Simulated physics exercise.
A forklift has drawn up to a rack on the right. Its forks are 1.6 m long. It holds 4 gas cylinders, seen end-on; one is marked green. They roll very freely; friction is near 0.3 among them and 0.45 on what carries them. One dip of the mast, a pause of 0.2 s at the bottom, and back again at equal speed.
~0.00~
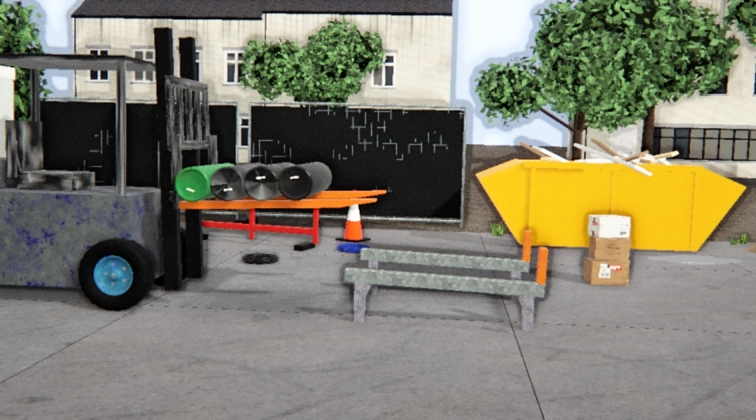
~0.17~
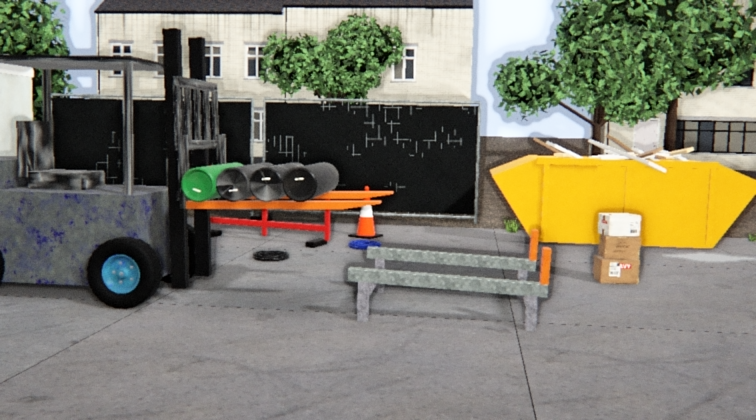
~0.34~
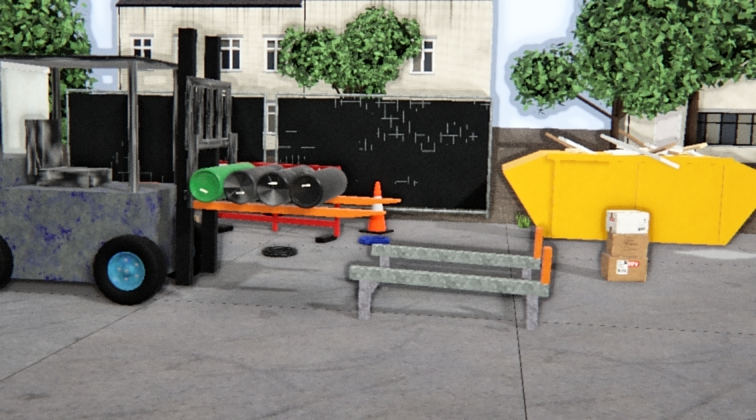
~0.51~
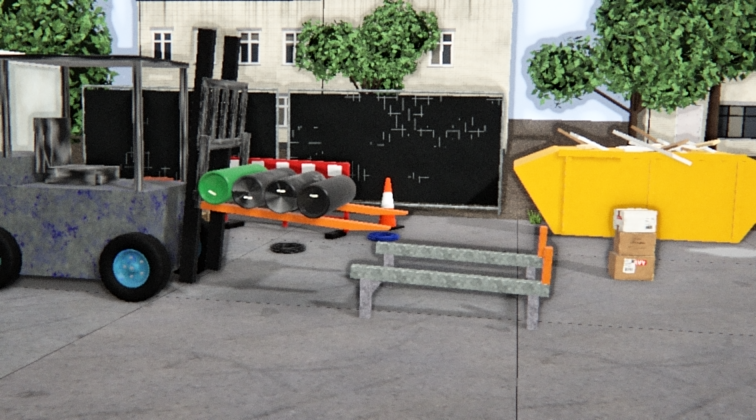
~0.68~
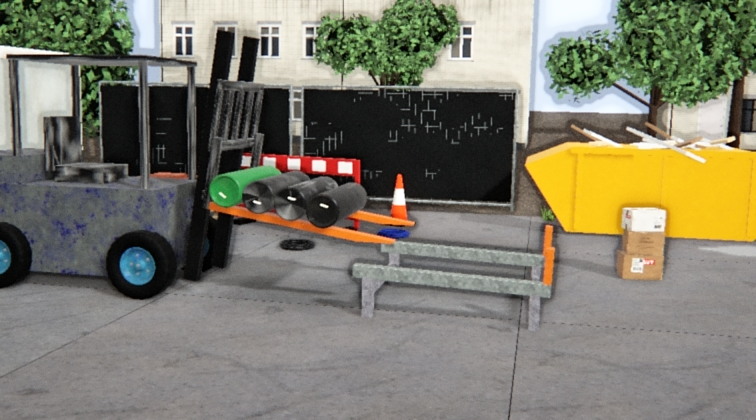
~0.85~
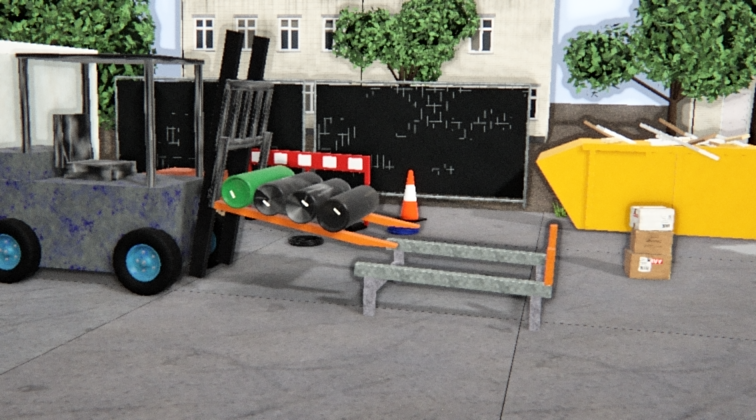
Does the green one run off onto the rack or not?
Green rolls off the tips.
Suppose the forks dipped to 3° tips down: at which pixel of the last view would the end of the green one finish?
Near (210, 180).
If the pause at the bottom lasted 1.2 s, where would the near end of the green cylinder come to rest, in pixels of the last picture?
Around (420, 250).
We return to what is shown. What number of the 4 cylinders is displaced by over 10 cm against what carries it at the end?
In all, 4.
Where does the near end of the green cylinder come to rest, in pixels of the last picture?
At about (420, 254).
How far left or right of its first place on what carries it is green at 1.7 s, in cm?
Green 80 right.
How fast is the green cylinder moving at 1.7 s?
Roughly 0.9 m/s.
Then, 1.7 s in, green is on the forks, 65 cm from the tips, rolling right; 1 gone from the forks.
Then, 2.7 s in, green is on the rack, 125 cm from the rack's far end, rolling right; 4 gone from the forks.
In the end (3.5 s), green is on the rack, 105 cm from the rack's far end; 4 gone from the forks.
